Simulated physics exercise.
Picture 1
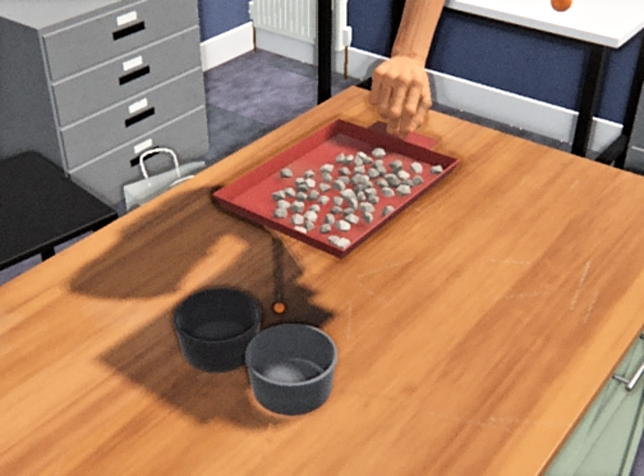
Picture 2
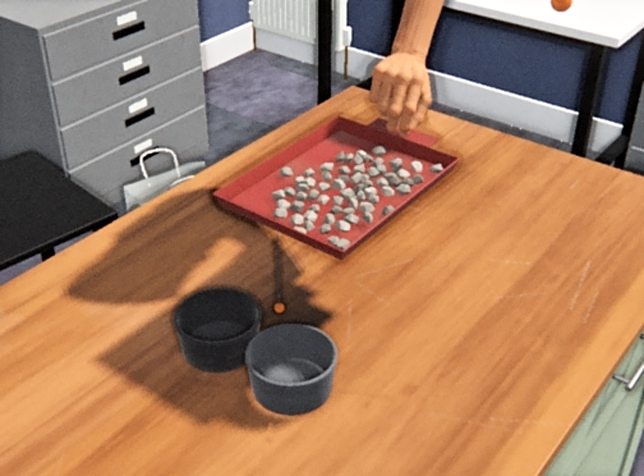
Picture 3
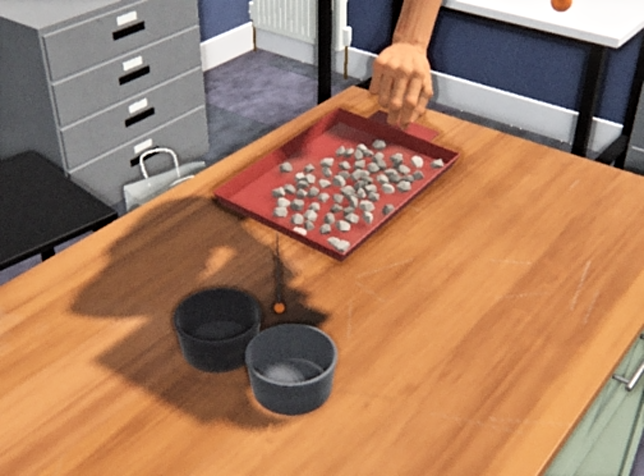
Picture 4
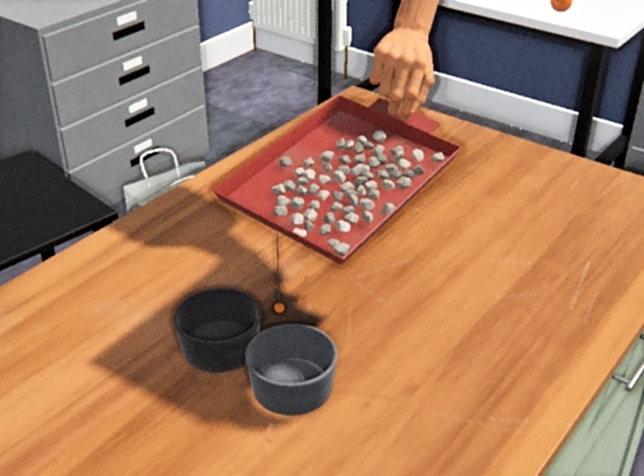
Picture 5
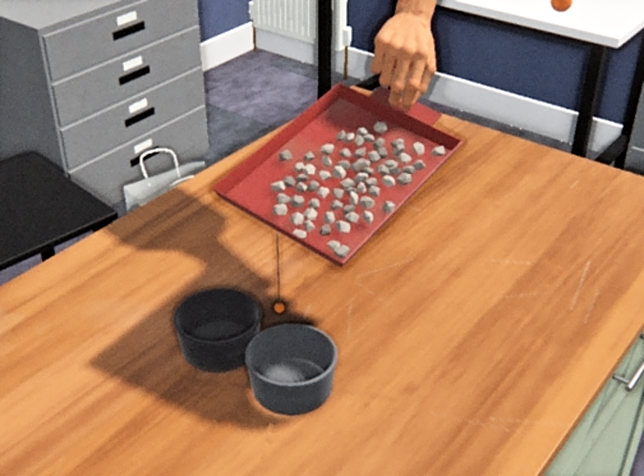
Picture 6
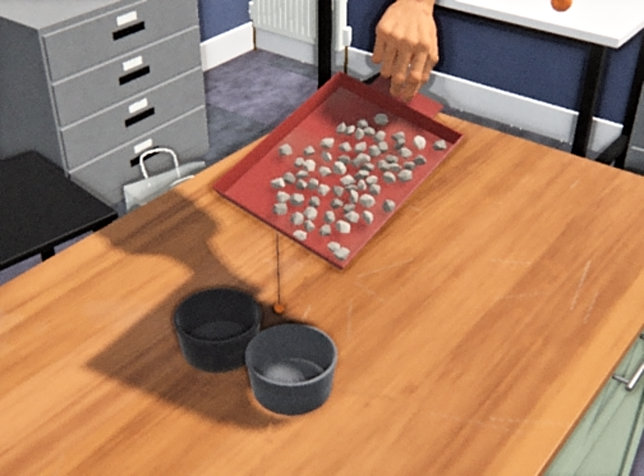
Hand raising the far end of a red tray of gravel, tilting it gradually toward two dark dishes on a wooden counter.
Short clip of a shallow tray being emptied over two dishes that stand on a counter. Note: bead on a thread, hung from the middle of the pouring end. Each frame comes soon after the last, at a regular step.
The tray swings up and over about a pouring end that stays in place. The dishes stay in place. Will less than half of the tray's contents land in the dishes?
I'd say the dishes miss most of it, honestly.
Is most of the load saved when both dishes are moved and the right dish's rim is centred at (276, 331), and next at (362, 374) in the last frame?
The dishes end up with the lesser share in the first try and the greater share in the second.
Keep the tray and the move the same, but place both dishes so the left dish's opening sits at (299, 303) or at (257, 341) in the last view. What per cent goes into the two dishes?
First try: Roughly 50 per cent; second try: Roughly 30 per cent.
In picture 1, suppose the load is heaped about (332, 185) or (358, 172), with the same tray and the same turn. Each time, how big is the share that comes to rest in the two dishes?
It would be roughly 40 per cent for the first and roughly 40 per cent for the second.
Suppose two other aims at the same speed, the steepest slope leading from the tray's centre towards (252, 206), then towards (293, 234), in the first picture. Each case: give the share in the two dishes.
The first comes to 70 %, while the second comes to 80 %.
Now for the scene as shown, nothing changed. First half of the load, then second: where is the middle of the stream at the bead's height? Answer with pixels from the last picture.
(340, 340) for the early half, (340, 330) for the late half.
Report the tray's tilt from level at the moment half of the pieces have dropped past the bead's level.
Around 90 degrees of turn.
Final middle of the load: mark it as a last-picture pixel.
Last view, resting centre - approx. (333, 386).
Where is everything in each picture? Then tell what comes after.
Corners of the pouring end (221, 193) and (342, 245), level; middle of the load (347, 194), bits of gravel; left dish (190, 350); right dish (263, 392); bead on its thread (279, 308), in the first frame.
Corners of the pouring end (221, 193) and (342, 246), level; middle of the load (347, 193), in the second frame.
Corners of the pouring end (221, 191) and (342, 249), tipped barely, lowest at the right corner; middle of the load (348, 191), in the third frame.
Corners of the pouring end (221, 189) and (342, 253), tipped a little, lowest at the right corner; middle of the load (348, 187), in the fourth frame.
Corners of the pouring end (220, 187) and (342, 256), tipped a little, lowest at the right corner; middle of the load (348, 184), in the fifth frame.
Corners of the pouring end (220, 186) and (342, 260), tipped clearly, lowest at the right corner; middle of the load (348, 181); left dish (190, 350); right dish (263, 392), in the sixth frame.
Just after the last frame, tray tipped steeply; every one on the tray.
A moment on, tray tipped past a quarter turn; roughly a third in the right dish; roughly two thirds outside both; just a few in the air.
Further on, tray tipped past a quarter turn; roughly a third in the right dish; roughly two thirds outside both.
When it is over, tray tipped past a quarter turn; roughly a third in the right dish; not one in the left dish; roughly two thirds outside both.
